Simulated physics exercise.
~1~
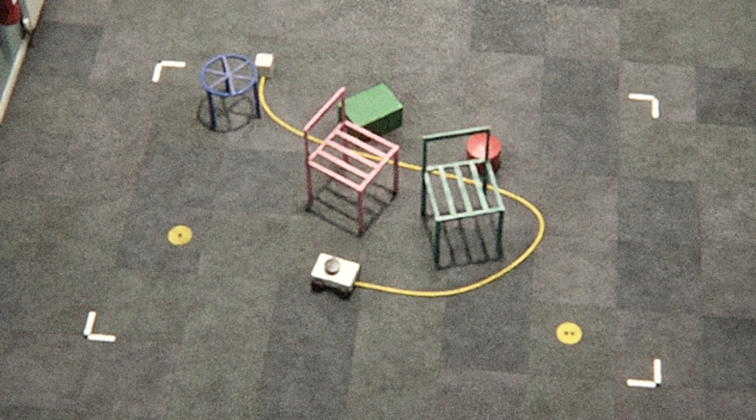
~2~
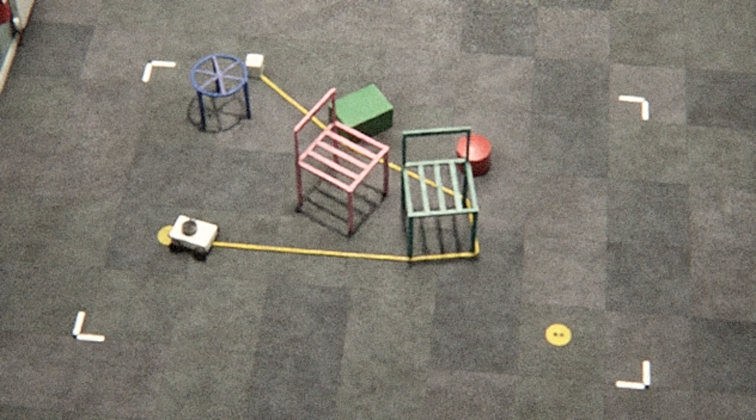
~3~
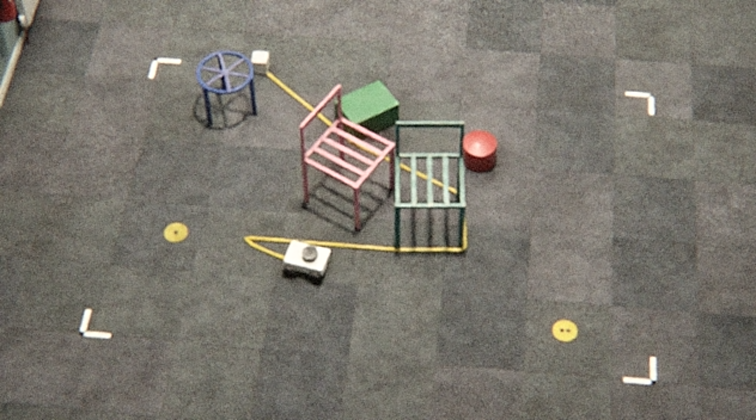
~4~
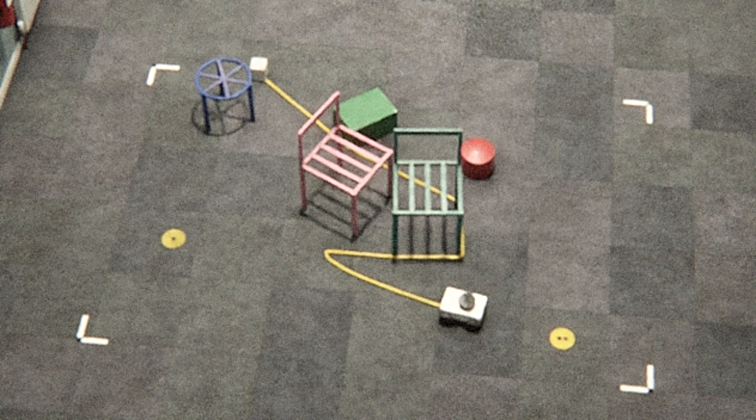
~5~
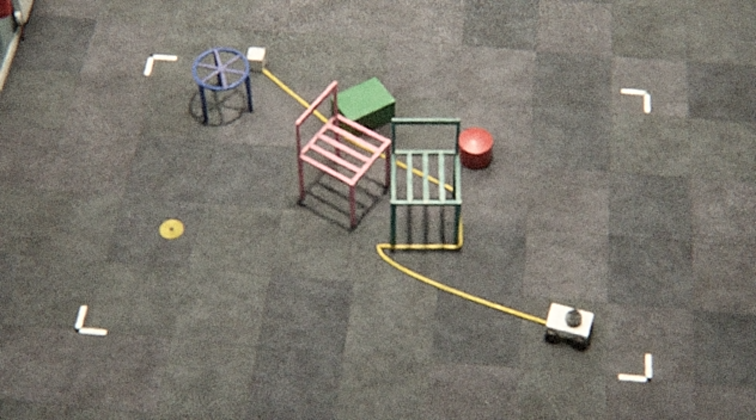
A small white cart trailing a yellow lead starts on a grey carpet, the line looping around a teal chair and running back past a pink chair and a green crate to a white block by a blue stool. The cart rolls left to a yellow mark, and the lead pulls taut against the teal chair, turning it and dragging it slightly left. The cart then heads back right, its lead folding slack behind it, while the chair edges round a little more. It continues down and right until it stops over the other yellow mark, with the teal chair upright.
